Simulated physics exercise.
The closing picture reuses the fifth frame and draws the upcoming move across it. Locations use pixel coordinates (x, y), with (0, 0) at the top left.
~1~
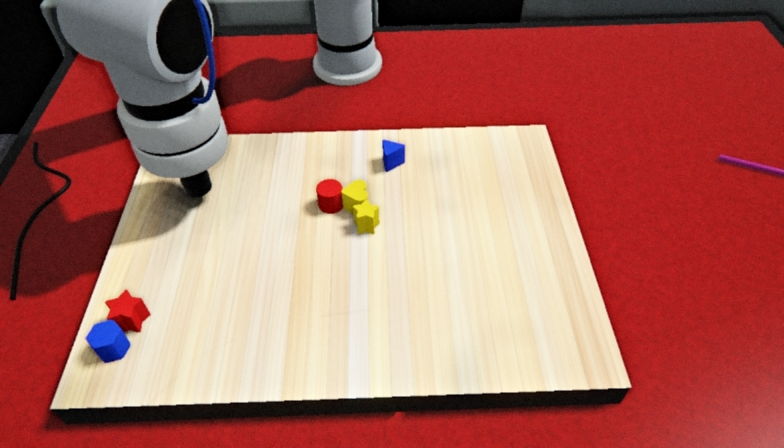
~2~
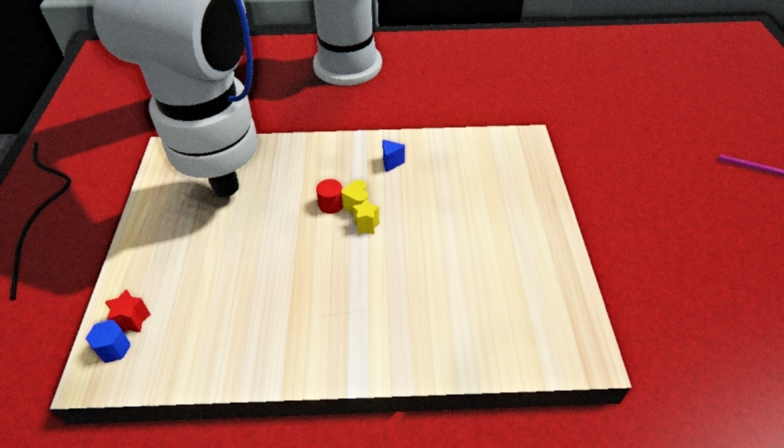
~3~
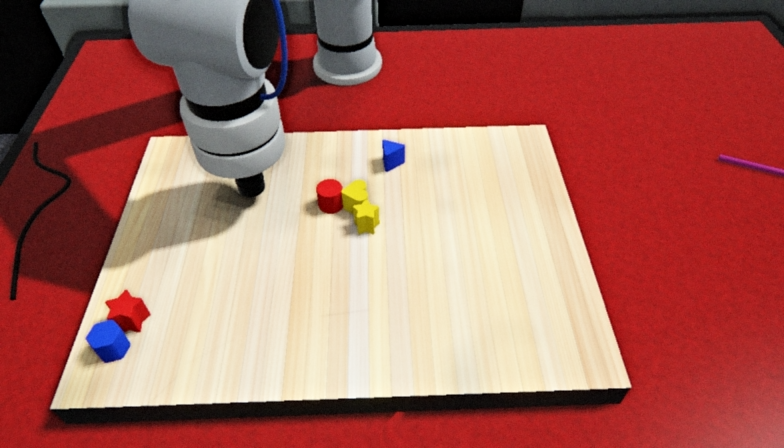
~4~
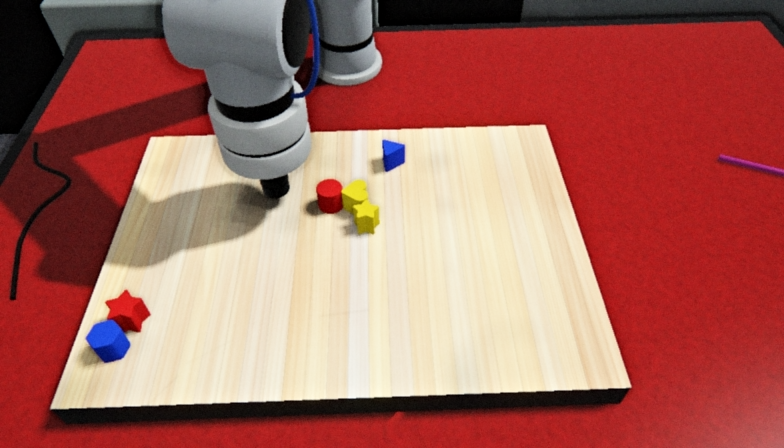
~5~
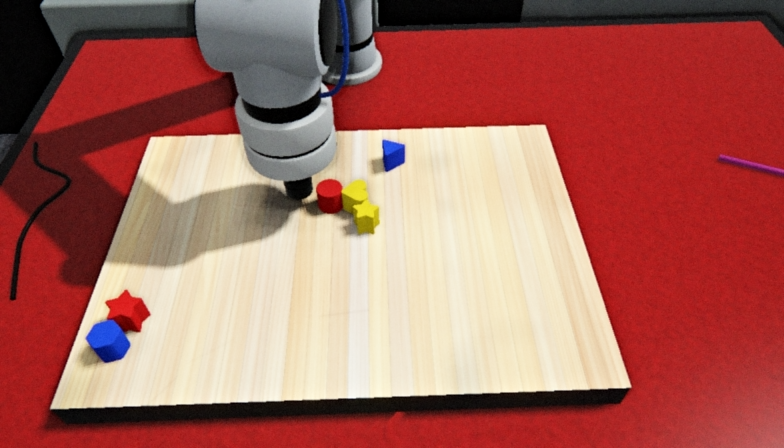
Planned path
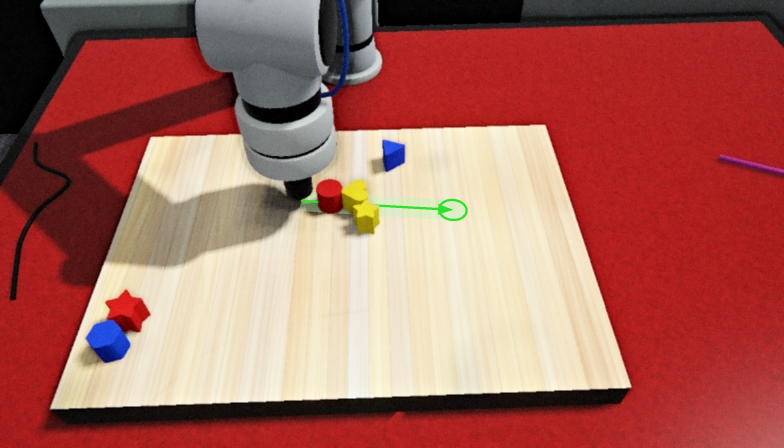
A robot arm moves steadily right across the wooden board, nearing the red round block.
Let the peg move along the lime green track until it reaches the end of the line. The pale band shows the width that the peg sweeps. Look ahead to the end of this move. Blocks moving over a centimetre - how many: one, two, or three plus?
My prediction: No fewer than three blocks.
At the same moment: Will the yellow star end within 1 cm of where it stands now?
Short answer: No.
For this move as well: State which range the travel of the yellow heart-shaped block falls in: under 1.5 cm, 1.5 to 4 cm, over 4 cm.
Answer: More than 4 cm.
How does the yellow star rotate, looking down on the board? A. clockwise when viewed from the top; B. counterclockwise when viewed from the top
A: Clockwise when viewed from the top.
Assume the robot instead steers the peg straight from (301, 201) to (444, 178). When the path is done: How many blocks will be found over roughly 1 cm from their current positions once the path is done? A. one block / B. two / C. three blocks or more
Correct choice: B.
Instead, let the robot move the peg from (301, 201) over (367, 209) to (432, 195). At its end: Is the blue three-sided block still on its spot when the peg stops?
Yes
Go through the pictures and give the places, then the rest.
Peg tip at (199, 189); block tops, red circle at (329, 187); yellow heart-shaped block at (357, 190); yellow star at (366, 209); blue three-sided block at (391, 146), in the first picture.
Peg at (226, 189); blocks unchanged, in the second picture.
Peg at (252, 189); blocks unchanged, in the third picture.
Peg at (277, 190); blocks unchanged, in the fourth picture.
Peg at (300, 191); red circle at (329, 187); yellow heart-shaped block at (357, 190); yellow star at (366, 209); blue three-sided block at (391, 146), in the fifth picture.
Path on the board, in a line from (301, 201) to (453, 210).
On the path given first. One third of the way, peg at (351, 194); red circle at (373, 196); yellow heart-shaped block at (398, 194), turned 60° anticlockwise; yellow star at (371, 214), turned 40° clockwise.
Two thirds of the way, peg at (403, 197); red circle at (404, 210); yellow heart-shaped block at (430, 197), turned 70° anticlockwise; yellow star at (375, 216), turned 75° clockwise.
At the end, peg at (454, 200); red circle at (405, 210); yellow heart-shaped block at (469, 208), turned 15° clockwise; yellow star at (375, 216), turned 75° clockwise; blue three-sided block in place.
